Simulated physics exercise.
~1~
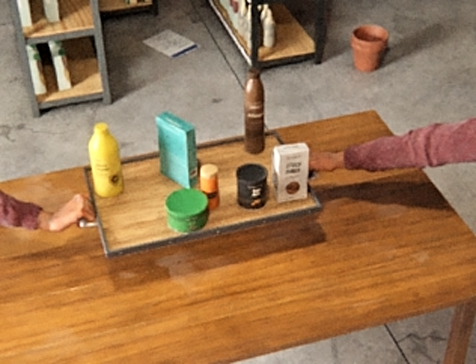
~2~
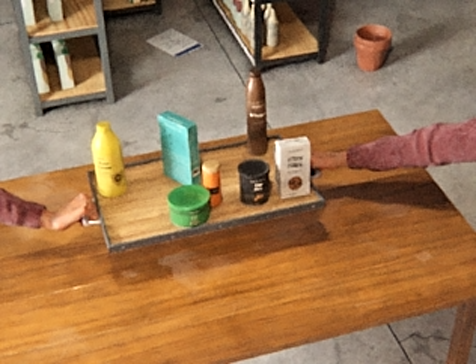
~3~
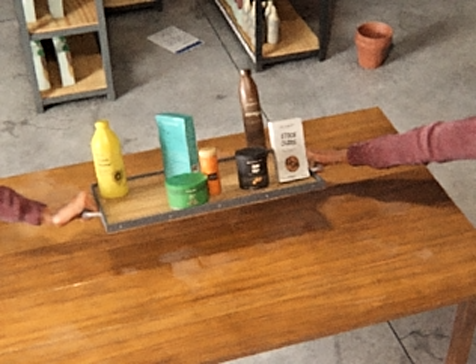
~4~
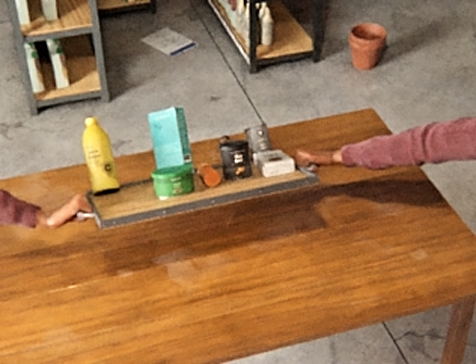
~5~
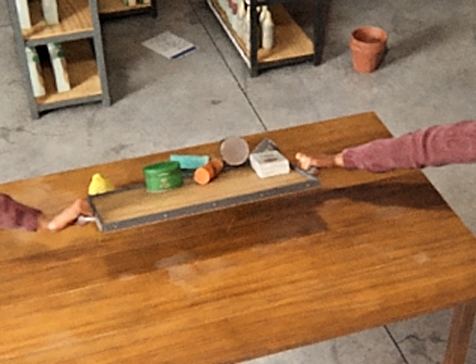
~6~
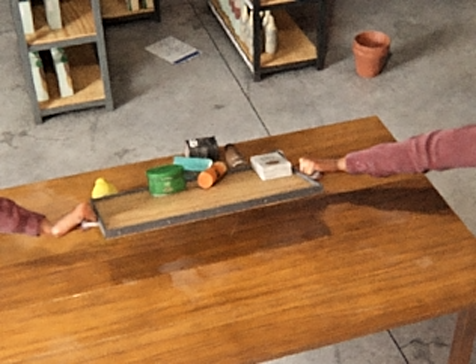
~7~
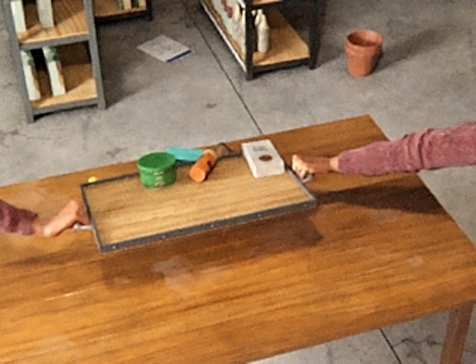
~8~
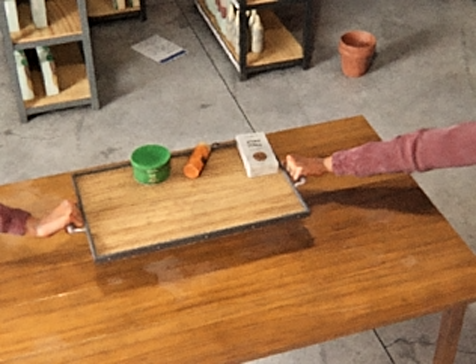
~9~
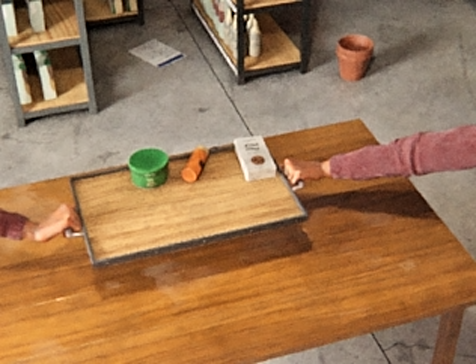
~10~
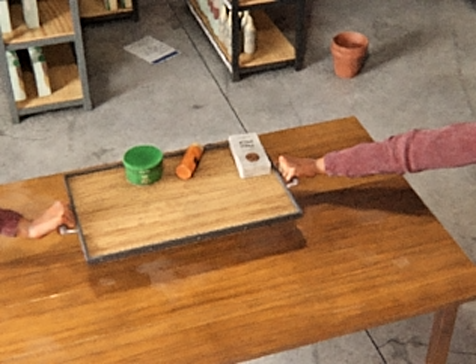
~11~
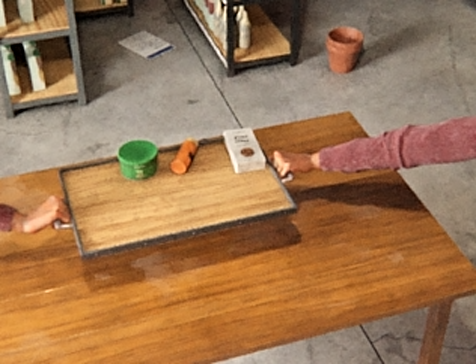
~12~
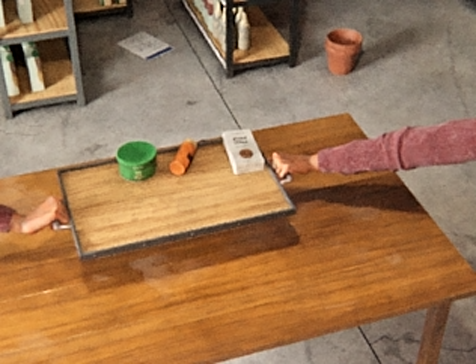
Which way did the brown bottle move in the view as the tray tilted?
The brown bottle moved down in the view, toppling over at the far side of the tray.
